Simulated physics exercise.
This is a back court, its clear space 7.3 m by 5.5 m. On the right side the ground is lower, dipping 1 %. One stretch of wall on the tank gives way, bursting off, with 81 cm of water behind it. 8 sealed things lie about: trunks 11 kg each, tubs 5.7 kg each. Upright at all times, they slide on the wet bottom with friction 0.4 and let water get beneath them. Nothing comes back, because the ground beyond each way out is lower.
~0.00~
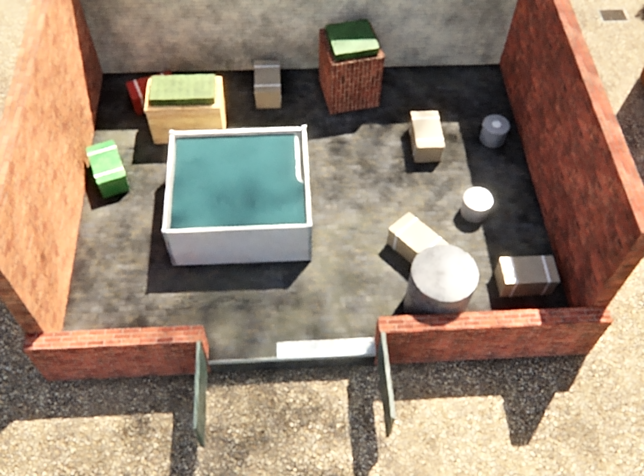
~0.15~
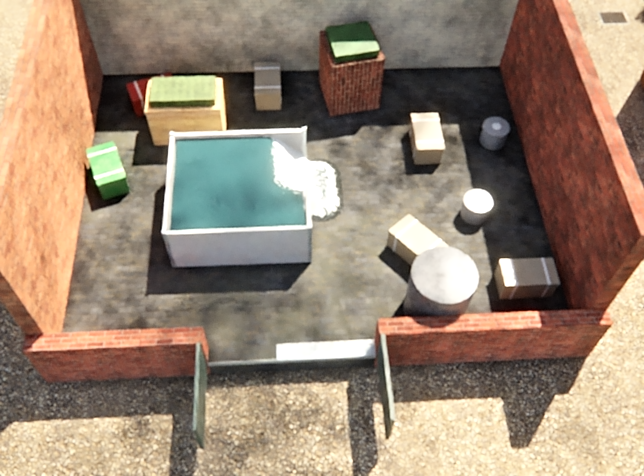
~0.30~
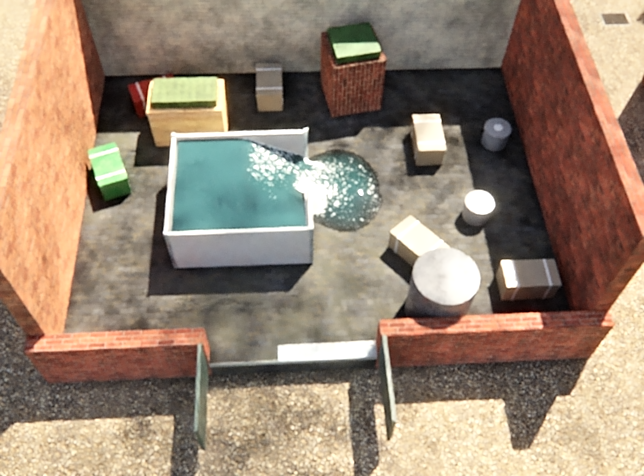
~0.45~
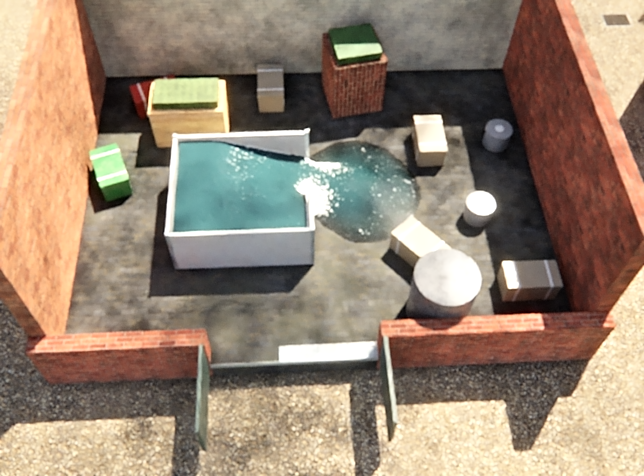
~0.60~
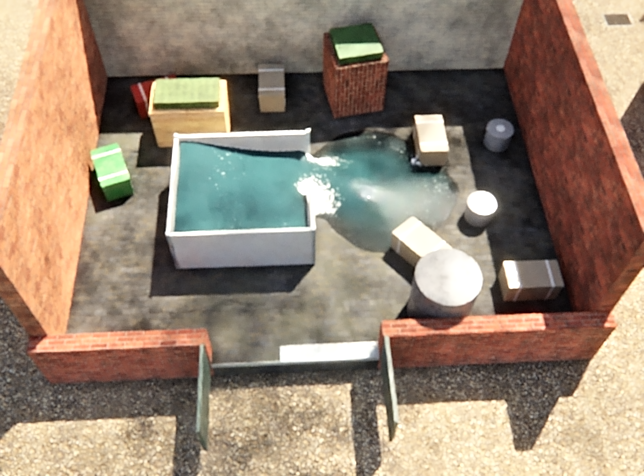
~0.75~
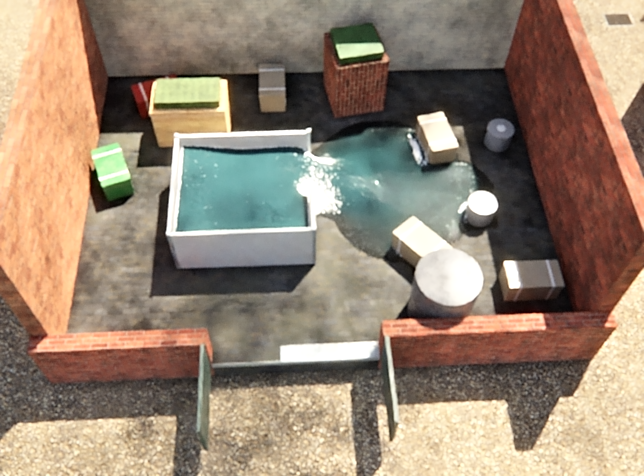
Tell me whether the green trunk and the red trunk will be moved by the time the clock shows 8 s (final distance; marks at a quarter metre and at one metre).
At the end, the green trunk should remain roughly unmoved, the red trunk should remain roughly unmoved.
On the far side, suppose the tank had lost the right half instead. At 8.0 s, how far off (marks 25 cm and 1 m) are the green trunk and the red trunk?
The green trunk is swept away, the red trunk is swept away.
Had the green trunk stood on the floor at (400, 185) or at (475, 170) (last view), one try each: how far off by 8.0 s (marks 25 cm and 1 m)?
Run one, it gets swept far; run two, it gets moved partway.
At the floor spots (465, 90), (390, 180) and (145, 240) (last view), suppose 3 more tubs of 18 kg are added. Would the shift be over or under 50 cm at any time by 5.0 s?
Listed order gives above the limit, above the limit, within the limit.
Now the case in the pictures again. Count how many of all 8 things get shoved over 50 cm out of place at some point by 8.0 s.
Result: 5.
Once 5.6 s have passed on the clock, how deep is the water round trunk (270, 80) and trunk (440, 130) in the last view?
Some 2 cm at the first, some 11 cm at the second.
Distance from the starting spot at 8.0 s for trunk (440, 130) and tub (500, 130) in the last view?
In that order: 120 cm, 150 cm.
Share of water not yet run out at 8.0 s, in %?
Roughly 100 percent.
After 1.6 s the green trunk is near (110, 164), 0.0 m from its start, aground; the red trunk is near (156, 88), 0.0 m from its start, aground; 0 of 8 are out; 3 afloat.
After 3.6 s the green trunk is near (110, 164), 0.0 m from its start, aground; the red trunk is near (156, 88), 0.0 m from its start, aground; 0 of 8 are out; 5 afloat.
After 5.6 s the green trunk is near (110, 164), 0.0 m from its start, aground; the red trunk is near (156, 88), 0.0 m from its start, aground; 0 of 8 are out; 5 afloat.
After 8.0 s the green trunk is near (110, 164), 0.0 m from its start, aground; the red trunk is near (156, 88), 0.0 m from its start, aground; 0 of 8 are out; 5 afloat.
